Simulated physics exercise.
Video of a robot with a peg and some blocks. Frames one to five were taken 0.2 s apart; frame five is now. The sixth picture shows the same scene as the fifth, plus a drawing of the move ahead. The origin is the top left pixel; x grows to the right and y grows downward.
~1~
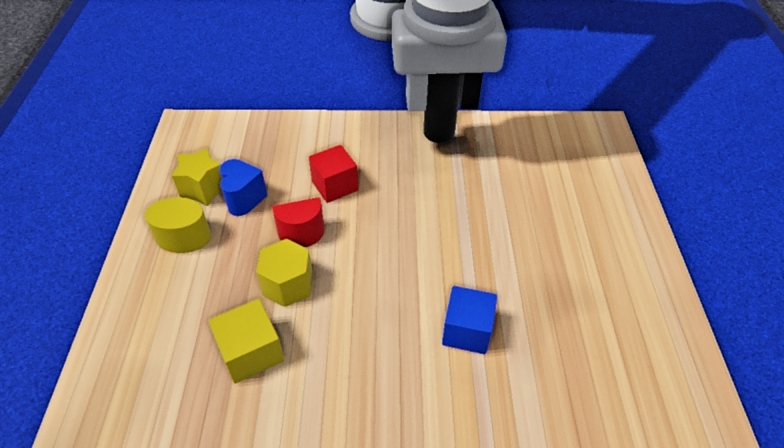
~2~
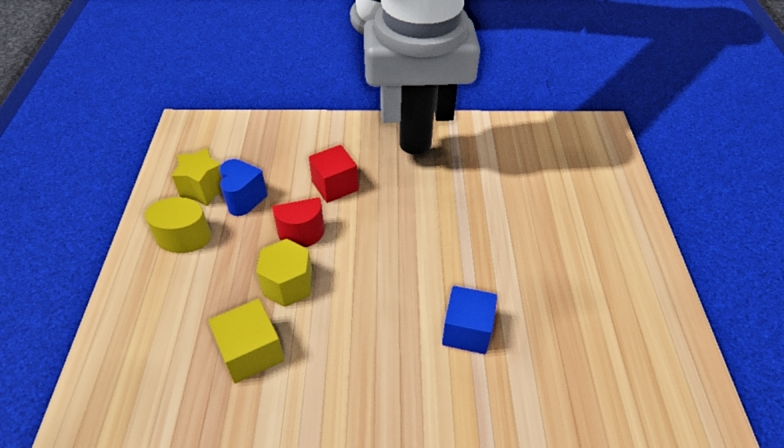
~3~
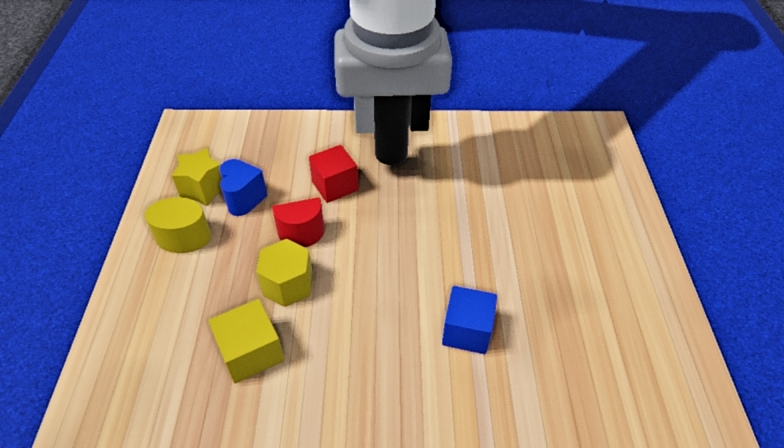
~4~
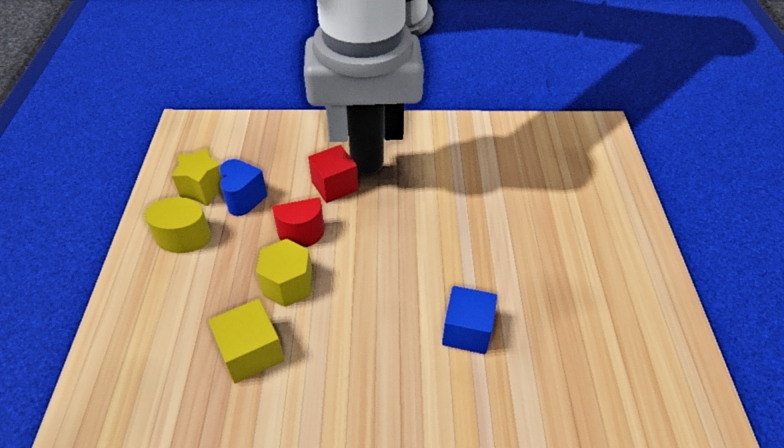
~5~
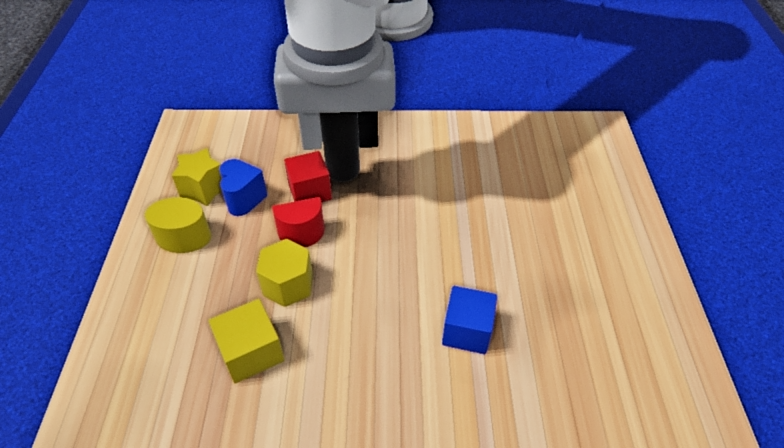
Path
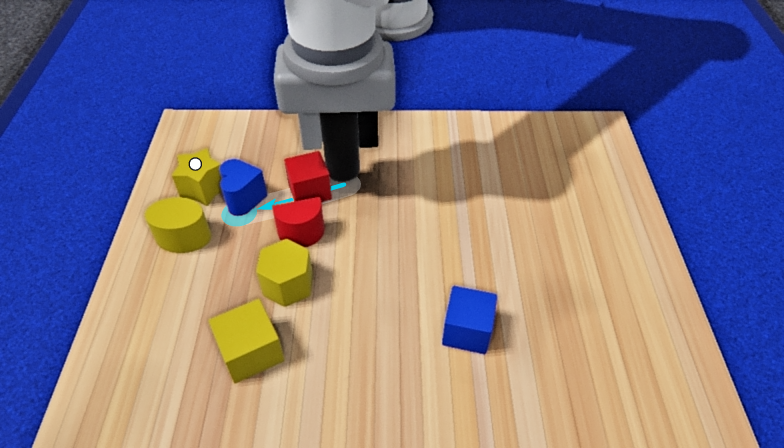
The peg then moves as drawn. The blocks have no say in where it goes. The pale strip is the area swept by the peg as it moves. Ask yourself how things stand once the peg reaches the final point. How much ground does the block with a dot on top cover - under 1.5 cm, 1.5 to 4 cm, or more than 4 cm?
Shift of 1.5 to 4 cm.
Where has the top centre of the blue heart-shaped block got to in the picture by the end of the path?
Roughly at (164, 186).
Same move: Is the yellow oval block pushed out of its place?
Going by the path, yes.
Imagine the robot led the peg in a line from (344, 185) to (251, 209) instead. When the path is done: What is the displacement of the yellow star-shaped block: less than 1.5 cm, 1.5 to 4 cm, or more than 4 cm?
Medium: 1.5 to 4 cm.
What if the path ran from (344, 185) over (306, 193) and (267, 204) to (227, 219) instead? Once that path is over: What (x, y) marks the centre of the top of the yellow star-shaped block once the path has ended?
Roughly at (167, 160).
Drawn move, from (344, 185) by way of (293, 200) to (239, 213); the dot is on the yellow star-shaped block.
What follows on the original path. One third of the way, peg at (307, 182); yellow star-shaped block at (187, 163); blue heart-shaped block at (224, 175); red square piece at (268, 175).
Two thirds of the way, peg at (273, 192); yellow star-shaped block at (177, 161); blue heart-shaped block at (191, 183), turned 55° clockwise; red square piece at (233, 189).
At the end, peg at (236, 200); yellow oval block at (153, 222); yellow star-shaped block at (172, 159), turned 25° clockwise; blue heart-shaped block at (164, 186), turned 90° clockwise; red square piece at (194, 202), turned 20° anticlockwise.
